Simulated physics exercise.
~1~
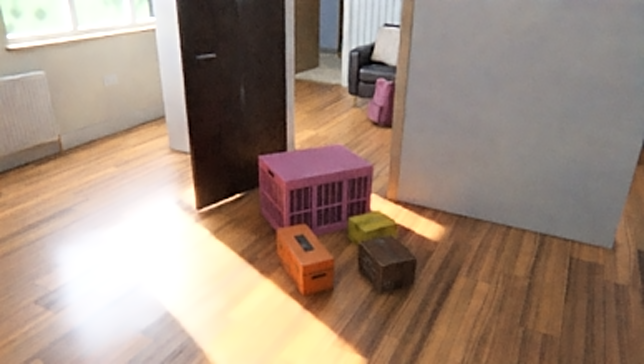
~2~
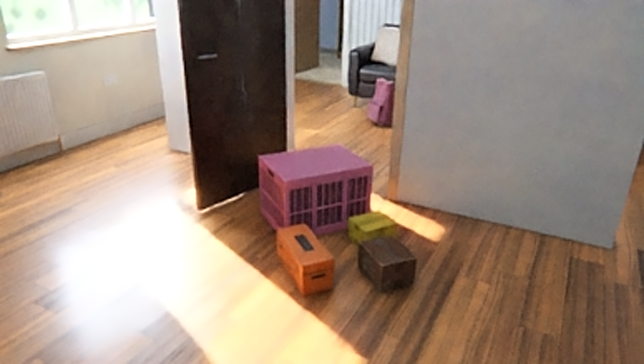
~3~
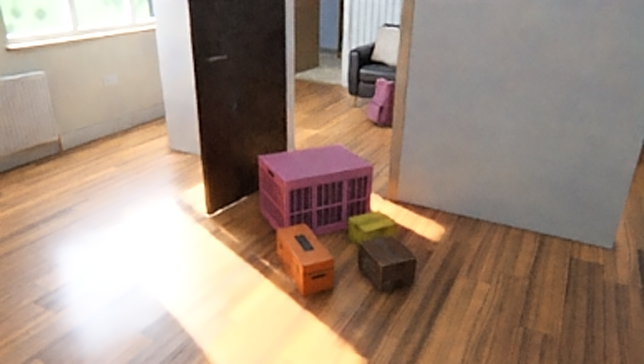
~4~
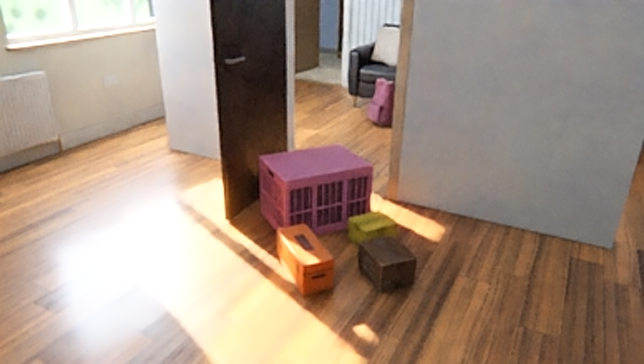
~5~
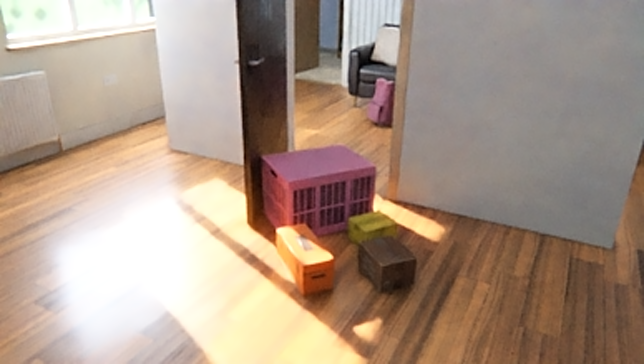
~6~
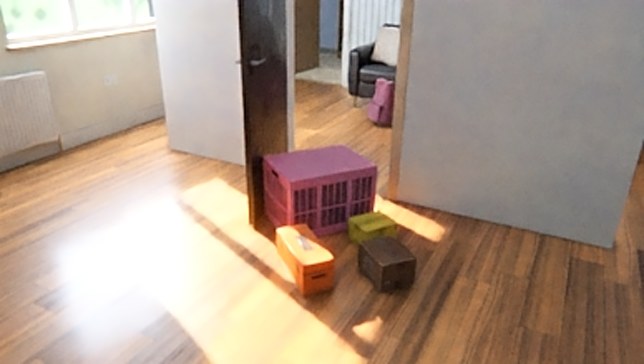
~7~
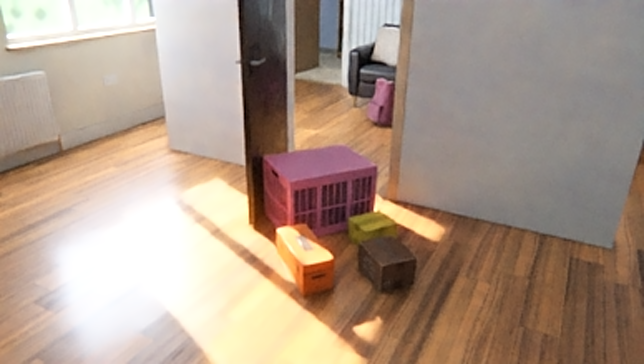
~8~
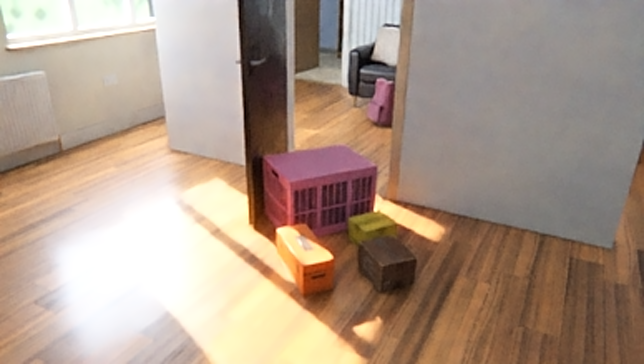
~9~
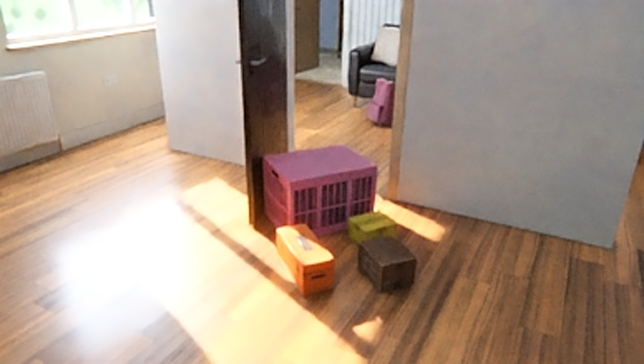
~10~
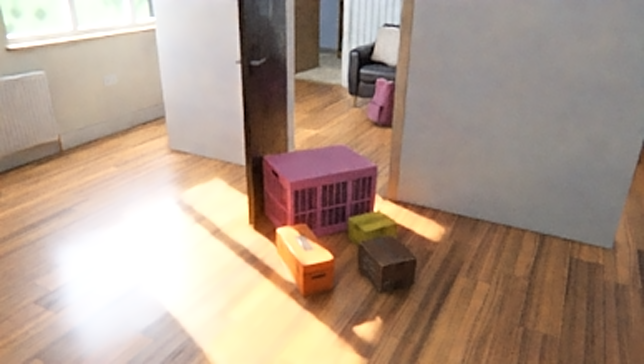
Dark door swinging partway toward its frame and stopping against a purple crate, still open, beside orange, yellow and brown boxes.
